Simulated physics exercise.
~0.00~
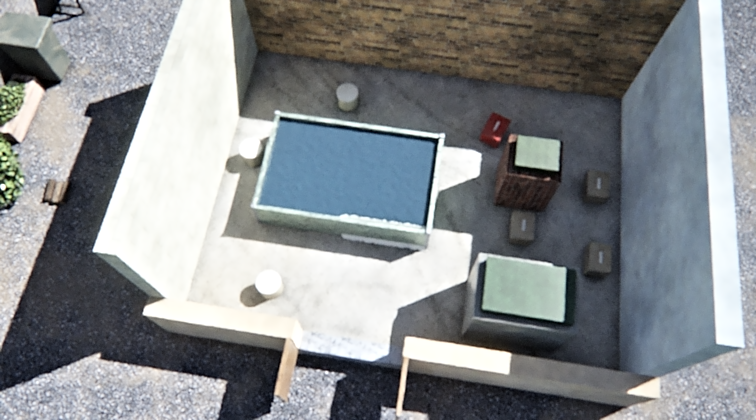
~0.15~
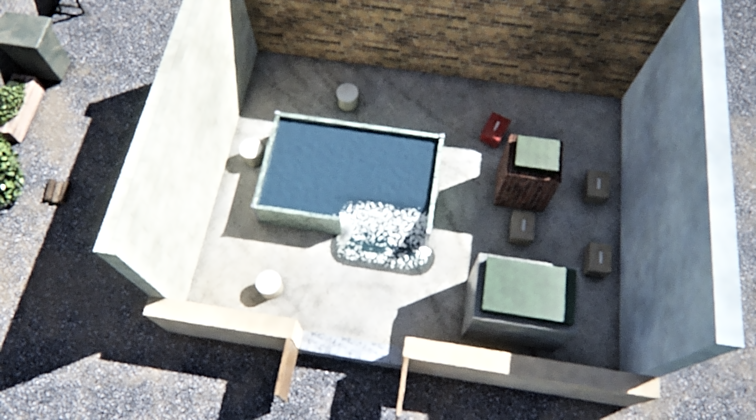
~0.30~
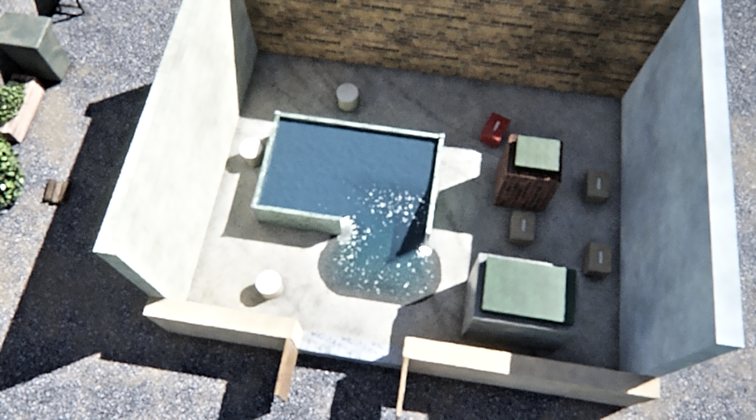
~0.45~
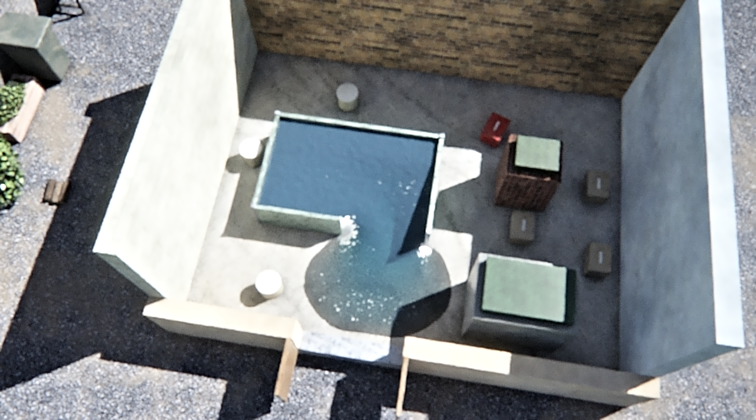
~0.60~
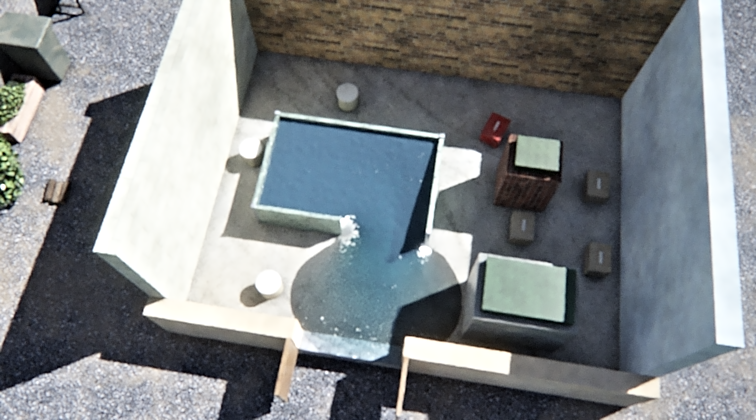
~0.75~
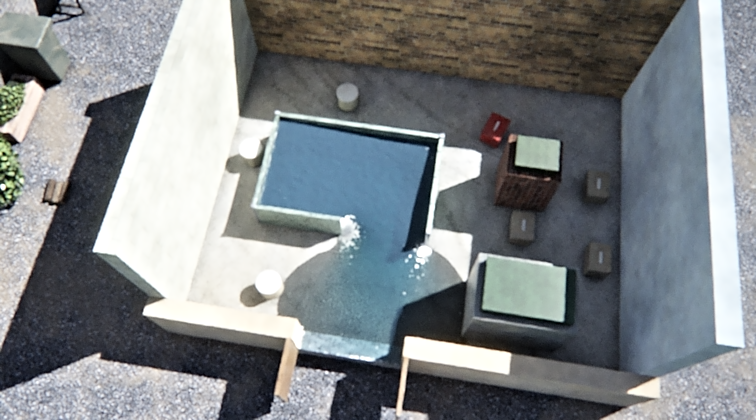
In this clip, a stretch of the near wall of a rectangular water tank bursts open in a walled yard, and foaming water pours out, spreading across the pale floor toward the front gap while the surrounding objects stay still.
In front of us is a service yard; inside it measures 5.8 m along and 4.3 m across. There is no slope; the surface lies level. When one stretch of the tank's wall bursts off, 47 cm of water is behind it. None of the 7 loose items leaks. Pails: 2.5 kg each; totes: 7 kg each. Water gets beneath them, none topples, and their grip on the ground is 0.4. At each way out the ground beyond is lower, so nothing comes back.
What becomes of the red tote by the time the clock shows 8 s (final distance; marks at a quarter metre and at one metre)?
It keeps near its spot.
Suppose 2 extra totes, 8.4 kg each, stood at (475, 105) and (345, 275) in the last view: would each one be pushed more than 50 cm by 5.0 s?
So that's behind the line and then across the line.
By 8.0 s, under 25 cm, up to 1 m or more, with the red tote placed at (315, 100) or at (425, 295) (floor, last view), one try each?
From the first spot it does not really budge, and from the second it drifts partway.
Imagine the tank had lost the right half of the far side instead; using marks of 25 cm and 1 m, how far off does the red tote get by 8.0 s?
Afterwards the red tote glides a modest way.
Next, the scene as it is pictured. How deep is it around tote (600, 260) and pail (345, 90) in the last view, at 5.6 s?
About 4 and 0 cm.
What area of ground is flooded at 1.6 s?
Around 7.5 m2 of it.
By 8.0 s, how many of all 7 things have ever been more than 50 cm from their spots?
That comes to 0.
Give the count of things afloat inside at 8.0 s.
Tally: 0 of them.
After 1.6 s the red tote is near (496, 126), 0.0 m from its start, aground; 0 of 7 are out; 0 afloat.
After 3.6 s the red tote is near (496, 126), 0.0 m from its start, aground; 0 of 7 are out; 0 afloat.
After 5.6 s the red tote is near (496, 126), 0.0 m from its start, aground; 0 of 7 are out; 0 afloat.
After 8.0 s the red tote is near (496, 126), 0.0 m from its start, aground; 0 of 7 are out; 0 afloat.
